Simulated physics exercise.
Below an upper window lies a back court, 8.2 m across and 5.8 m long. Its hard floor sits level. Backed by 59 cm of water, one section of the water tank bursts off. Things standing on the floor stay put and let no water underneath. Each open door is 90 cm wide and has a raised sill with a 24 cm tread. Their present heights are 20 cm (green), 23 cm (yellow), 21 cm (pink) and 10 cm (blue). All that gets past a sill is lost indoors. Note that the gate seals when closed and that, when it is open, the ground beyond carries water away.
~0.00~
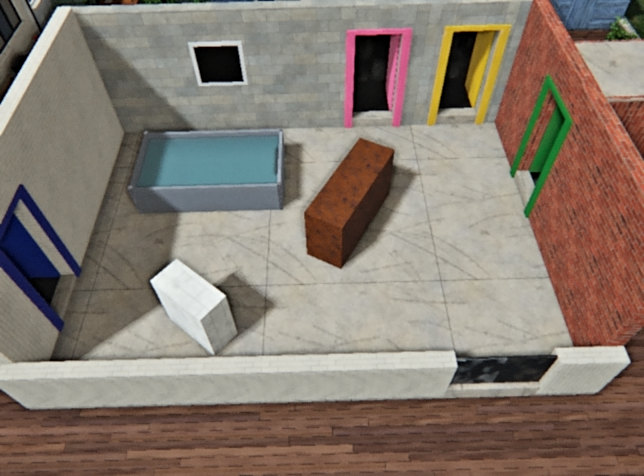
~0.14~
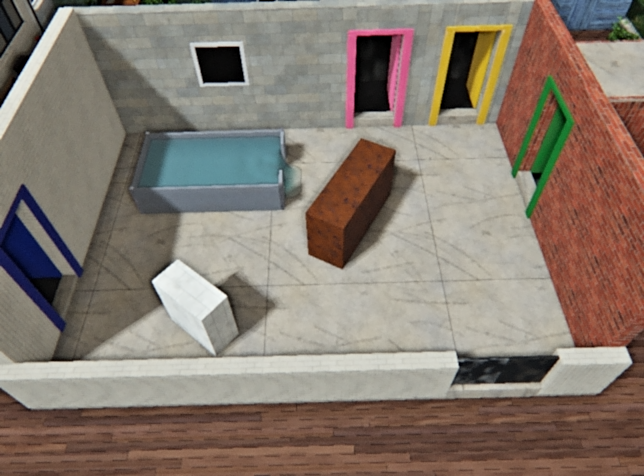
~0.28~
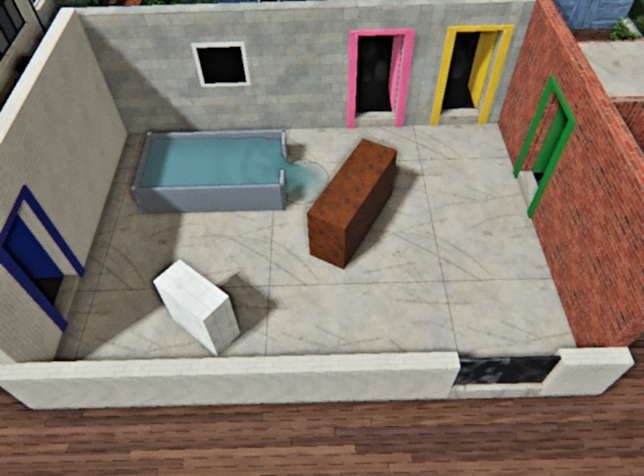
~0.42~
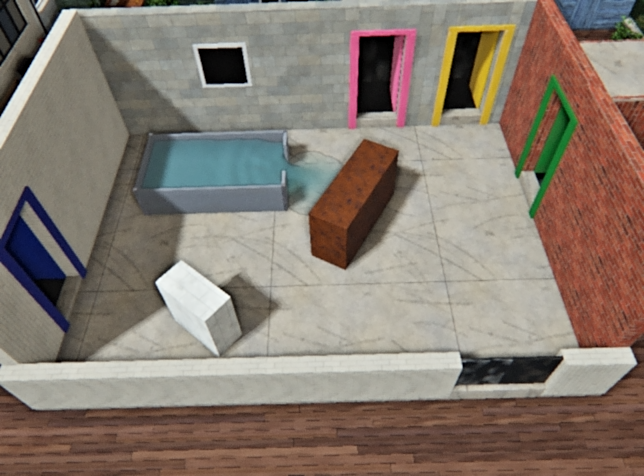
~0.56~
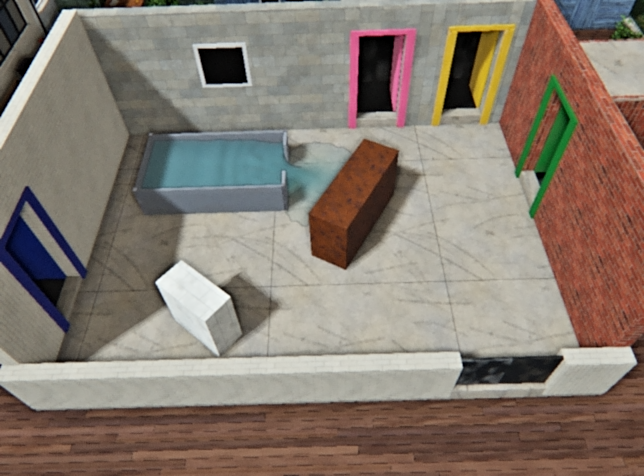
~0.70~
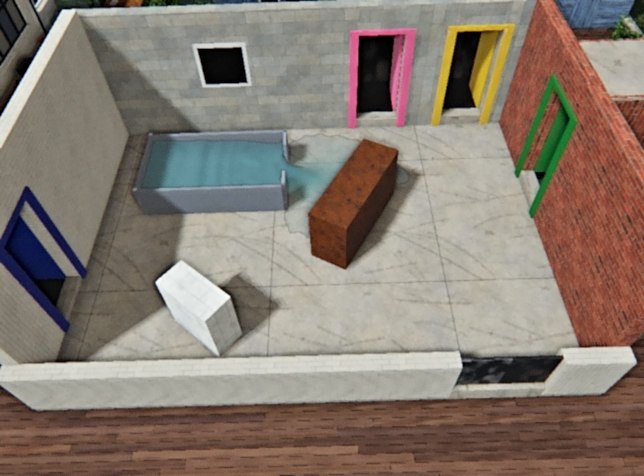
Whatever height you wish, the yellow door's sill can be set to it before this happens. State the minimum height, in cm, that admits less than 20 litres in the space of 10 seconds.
13.5 cm, roughly.
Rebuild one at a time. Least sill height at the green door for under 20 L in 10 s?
For green: Close to 5.5 cm.
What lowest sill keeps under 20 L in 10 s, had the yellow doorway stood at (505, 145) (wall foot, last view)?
It needs about 22 cm.
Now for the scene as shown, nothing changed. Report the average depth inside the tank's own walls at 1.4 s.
Average depth: Approx. 46 cm.
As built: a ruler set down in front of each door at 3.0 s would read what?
Depth (cm): Green 5 / yellow 11 / pink 19 / blue 0.
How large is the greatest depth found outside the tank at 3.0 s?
I'd estimate roughly 30 cm.
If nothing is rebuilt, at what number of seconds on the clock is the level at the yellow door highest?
The level tops out around 4.0 s.
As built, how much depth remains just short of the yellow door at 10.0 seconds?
Some 8.5 centimetres.
After 1.4 s water covers 15 % of the floor, deepest (36 cm) near (290, 183); it has not reached the yellow door.
After 3.0 s water covers 30 % of the floor, deepest (30 cm) near (499, 134); 11 cm at the yellow door, 0 litres in over its 23 cm sill.
After 10.0 s water covers 95 % of the floor, deepest (10 cm) near (535, 373); 9 cm at the yellow door, 0 litres in over its 23 cm sill.
At the yellow door as built, the water arrived by 1.8 s and peaked near 17 cm at 4.2 s.
Run again over the same 10 s with other heights there, 35 litres in over 11.5 cm, 11 litres over 15.5 cm. The limit of 20 litres is kept from about 13.5 cm up.
